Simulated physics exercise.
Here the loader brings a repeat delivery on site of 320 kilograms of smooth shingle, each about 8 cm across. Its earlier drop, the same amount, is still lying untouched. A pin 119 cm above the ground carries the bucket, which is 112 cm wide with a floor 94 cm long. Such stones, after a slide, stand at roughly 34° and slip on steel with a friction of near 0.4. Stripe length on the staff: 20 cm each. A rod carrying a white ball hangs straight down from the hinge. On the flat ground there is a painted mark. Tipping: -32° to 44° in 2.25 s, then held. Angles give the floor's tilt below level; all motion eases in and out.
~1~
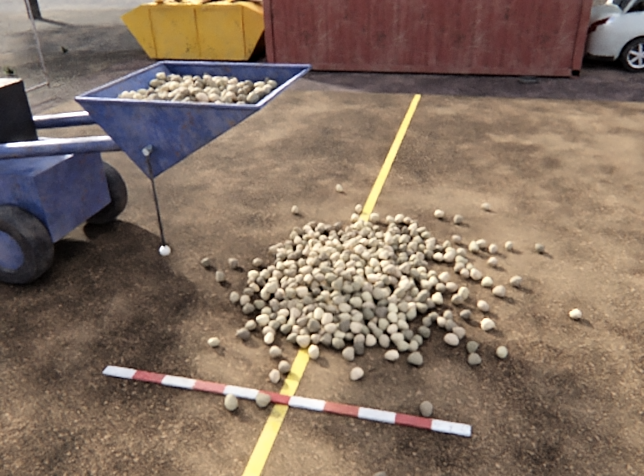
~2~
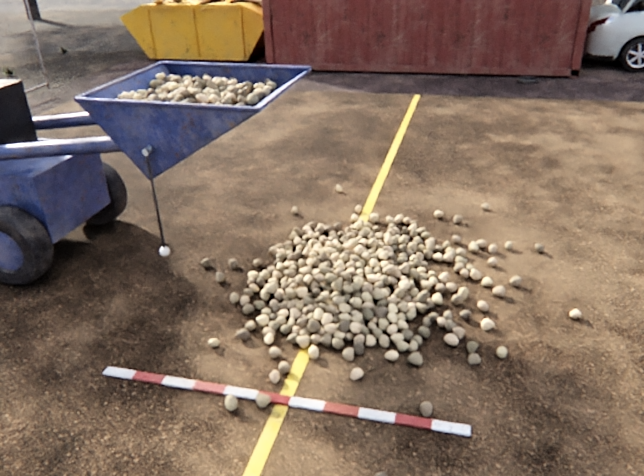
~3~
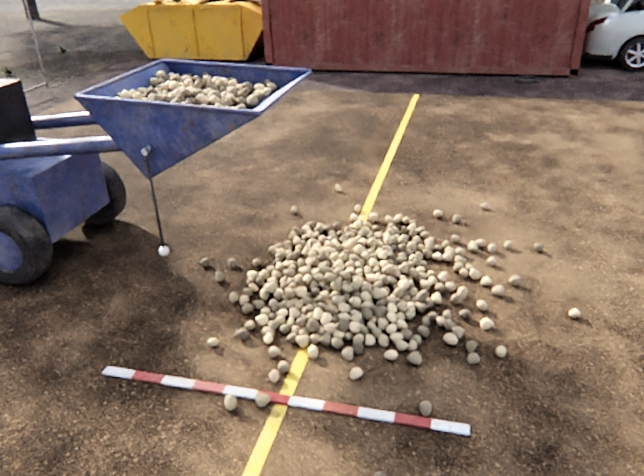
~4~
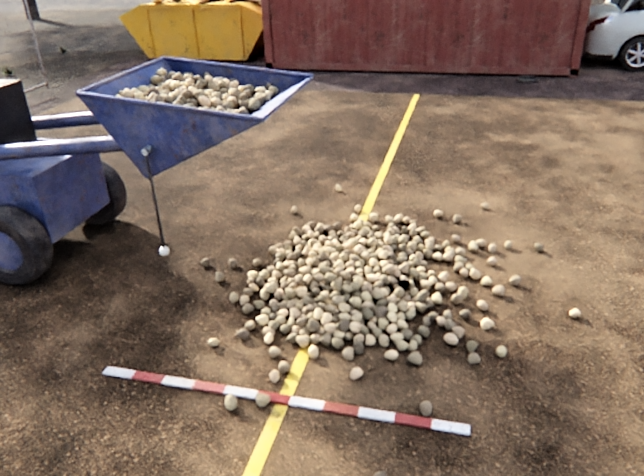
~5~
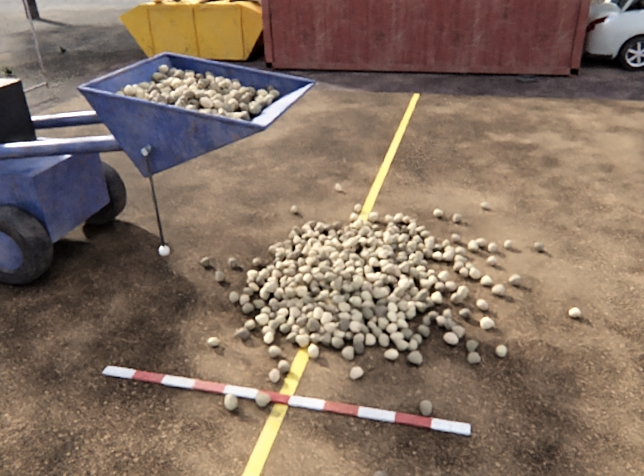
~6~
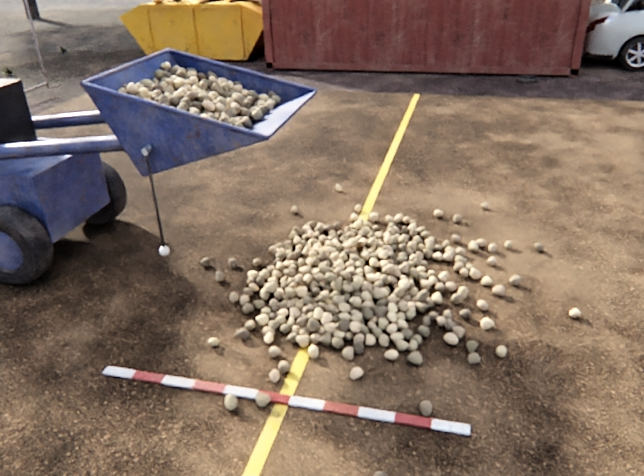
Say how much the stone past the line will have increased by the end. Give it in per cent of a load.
It will have increased by about 28 per cent of a load.
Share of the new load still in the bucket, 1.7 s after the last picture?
Roughly 5 parts in a hundred of the load.
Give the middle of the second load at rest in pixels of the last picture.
(312, 260).
Then, 1.1 s after the last picture the floor is at 32°; in per cent of one load, 88 in the bucket, 49 short of the line, 62 past the line; the foremost stones are at (515, 276).
Then, 1.7 s after the last picture the floor is at 44°; in per cent of one load, 3 in the bucket, 111 short of the line, 85 past the line; the foremost stones are at (515, 276).
Then, 2.1 s after the last picture the floor is at 44°; in per cent of one load, 0 in the bucket, 109 short of the line, 91 past the line; the foremost stones are at (515, 276).
Then, 4.7 s after the last picture the floor is at 44°; in per cent of one load, 0 in the bucket, 109 short of the line, 91 past the line; the foremost stones are at (515, 276). Net gain past the line, 28.
